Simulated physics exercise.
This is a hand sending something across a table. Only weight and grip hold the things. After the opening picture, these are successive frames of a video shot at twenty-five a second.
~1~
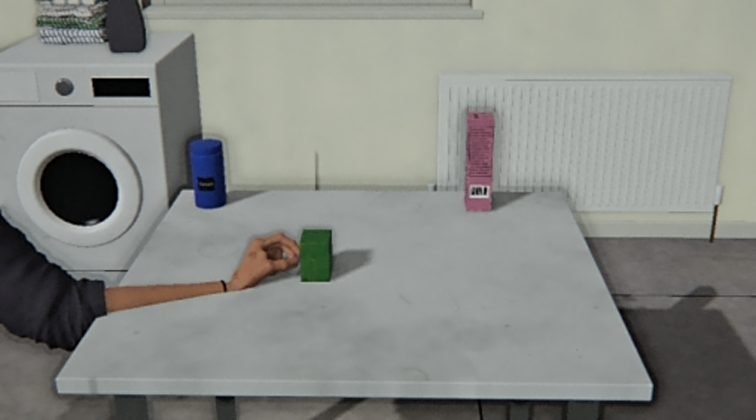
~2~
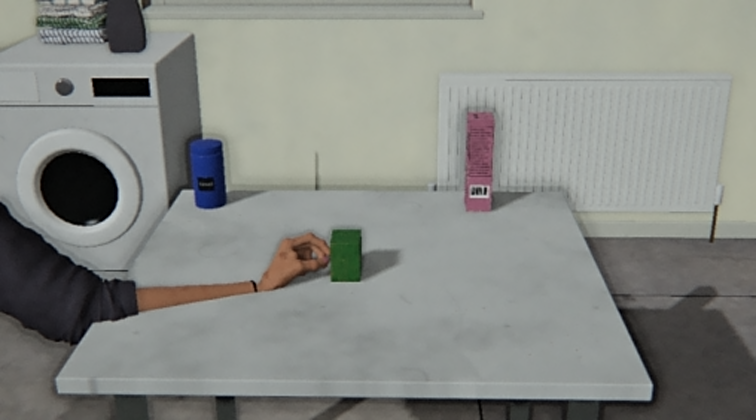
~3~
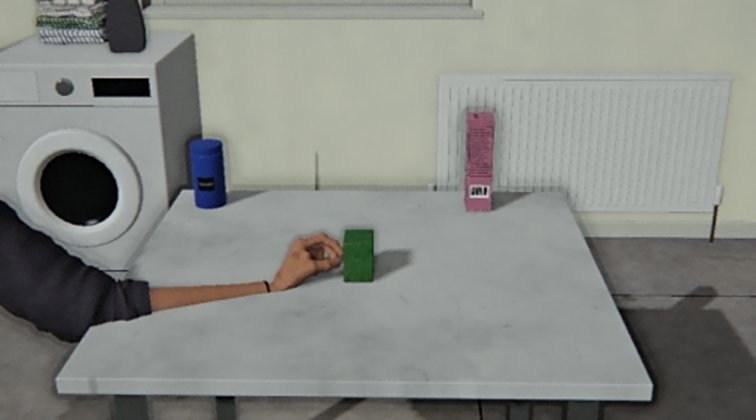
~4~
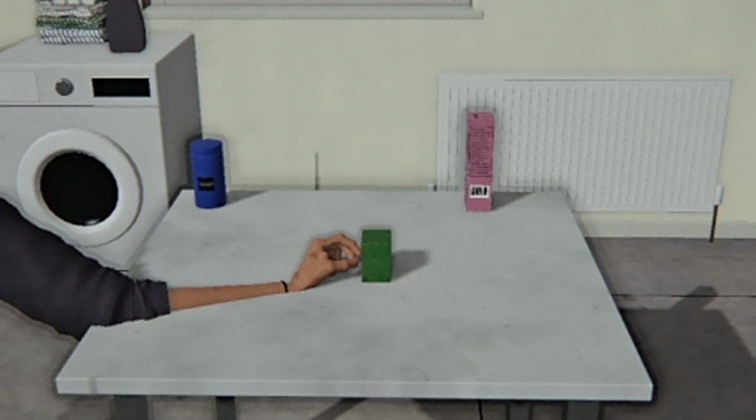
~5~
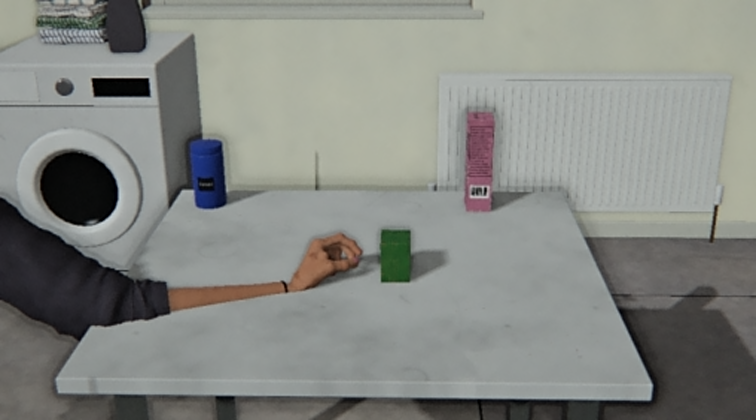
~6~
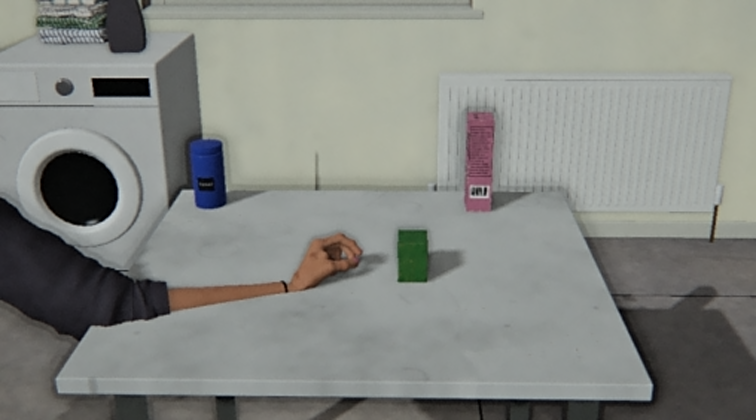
Green block sliding rightward across a grey table, pushed by a hand, then moving on alone as the hand stays still.
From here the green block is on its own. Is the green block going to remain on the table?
The green block stays on the table.
Then, 0.10 s later than the last frame, green block moved well along near (446, 256).
Then, 0.20 s later than the last frame, green block moved well along near (466, 257).
Then, 0.30 s later than the last frame, green block moved well along near (473, 257).
When it is over, moved from the start, green block. End places, in pixels of the last picture, green block near (473, 257).
